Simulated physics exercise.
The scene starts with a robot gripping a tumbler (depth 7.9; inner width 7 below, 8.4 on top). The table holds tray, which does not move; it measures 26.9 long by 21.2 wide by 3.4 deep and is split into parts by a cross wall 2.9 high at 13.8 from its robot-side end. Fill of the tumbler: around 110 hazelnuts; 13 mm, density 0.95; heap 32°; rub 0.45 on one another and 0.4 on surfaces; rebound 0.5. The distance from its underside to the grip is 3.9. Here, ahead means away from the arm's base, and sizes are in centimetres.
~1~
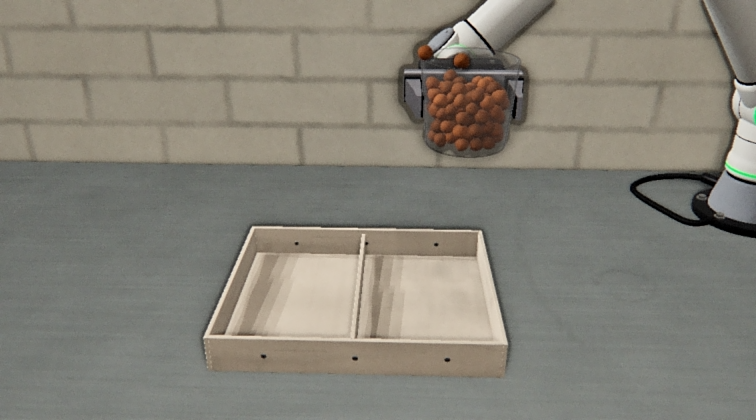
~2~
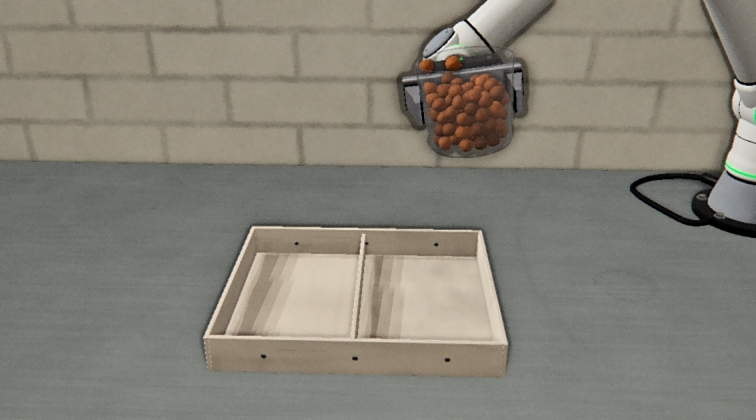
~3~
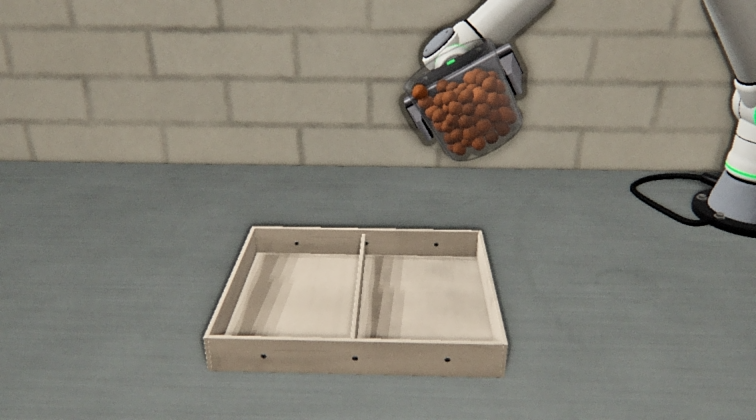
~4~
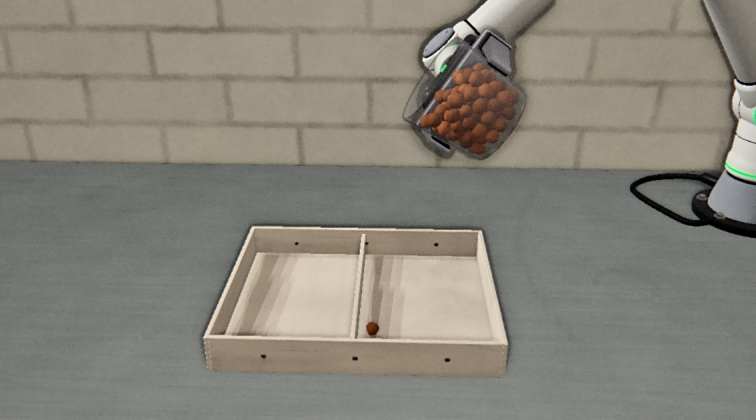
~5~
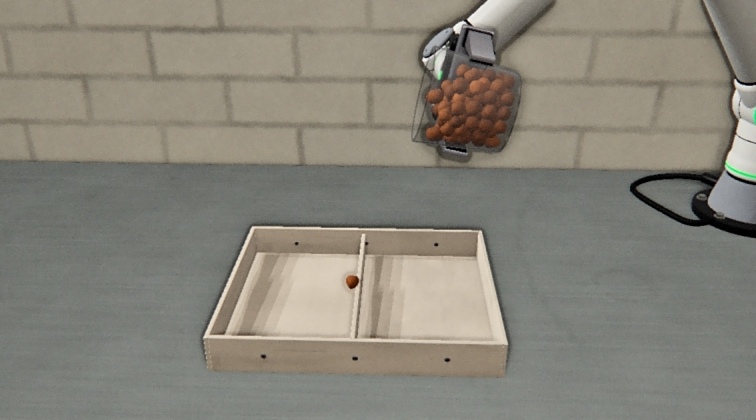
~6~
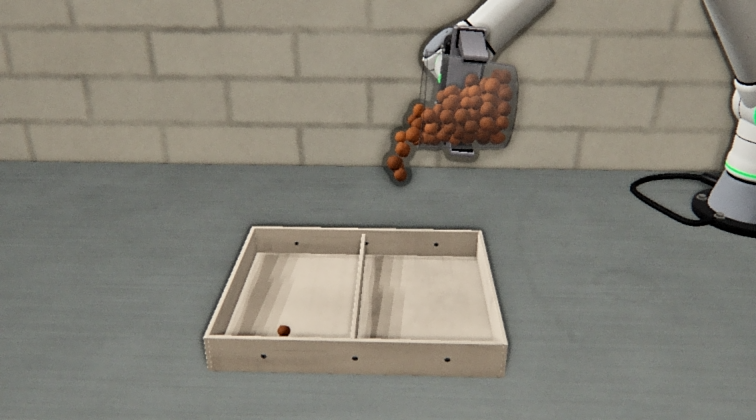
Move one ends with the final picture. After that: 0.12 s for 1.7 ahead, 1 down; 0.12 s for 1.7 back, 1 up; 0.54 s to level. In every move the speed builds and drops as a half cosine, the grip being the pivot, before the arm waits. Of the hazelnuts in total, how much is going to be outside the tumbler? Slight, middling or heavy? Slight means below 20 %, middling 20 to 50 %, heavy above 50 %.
Middling.
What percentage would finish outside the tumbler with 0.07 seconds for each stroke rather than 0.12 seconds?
Around 45 percent.
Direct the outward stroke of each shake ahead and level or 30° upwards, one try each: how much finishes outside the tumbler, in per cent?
45 and 45 %.
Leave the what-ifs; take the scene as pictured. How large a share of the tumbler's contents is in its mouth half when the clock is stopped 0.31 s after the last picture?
Share in the mouth half: About 55 %.
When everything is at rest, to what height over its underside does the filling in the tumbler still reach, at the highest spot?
Roughly 6.0 cm.
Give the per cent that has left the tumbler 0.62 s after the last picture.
Near 30 per cent.
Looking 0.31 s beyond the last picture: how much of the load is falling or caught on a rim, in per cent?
About 11 per cent.
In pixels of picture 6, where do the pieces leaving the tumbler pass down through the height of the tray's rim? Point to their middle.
I'd put it somewhere near (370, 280).
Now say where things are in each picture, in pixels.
In the first picture, the tumbler middle at (468, 104), level; upper third of the load around (467, 94), from x 425 to 505, top at y 55; 111 in the tumbler.
In the second picture, the tumbler middle at (468, 104), tilted 8° forward; upper third of the load around (469, 93), from x 425 to 500, top at y 65.
In the third picture, the tumbler middle at (467, 104), tilted 30° forward; upper third of the load around (473, 92), from x 420 to 510, top at y 75; 110 in the tumbler, 1 in flight or on a rim.
In the fourth picture, the tumbler middle at (467, 104), tilted 56° forward; upper third of the load around (479, 91), from x 375 to 515, top at y 70; 110 in the tumbler, 1 in the robot-side part.
In the fifth picture, the tumbler middle at (467, 104), tilted 78° forward; upper third of the load around (478, 88), from x 355 to 510, top at y 70; 110 in the tumbler, 1 in the far-side part.
In the sixth picture, the tumbler middle at (467, 104), tilted 86° forward; upper third of the load around (484, 95), from x 285 to 505, top at y 75; 106 in the tumbler, 1 in the far-side part, 4 in flight or on a rim.
Then, 0.31 s on, tilted 82° forward, highest piece 23 above the table; 79 in the tumbler, 13 in the far-side part, 7 in the robot-side part, 12 in flight or on a rim.
Then, 0.62 s on, tilted 17° forward, highest piece 26 above the table; 75 in the tumbler, 20 in the robot-side part, 15 in the far-side part, 1 in flight or on a rim.
Then, 0.98 s on, level, highest piece 25 above the table; 75 in the tumbler, 20 in the robot-side part, 16 in the far-side part.
Then, 2.03 s on, level, highest piece 25 above the table; 75 in the tumbler, 20 in the robot-side part, 16 in the far-side part.
In the end, 75 in the tumbler, 20 in the robot-side part, 16 in the far-side part. That is 32 % outside the tumbler.
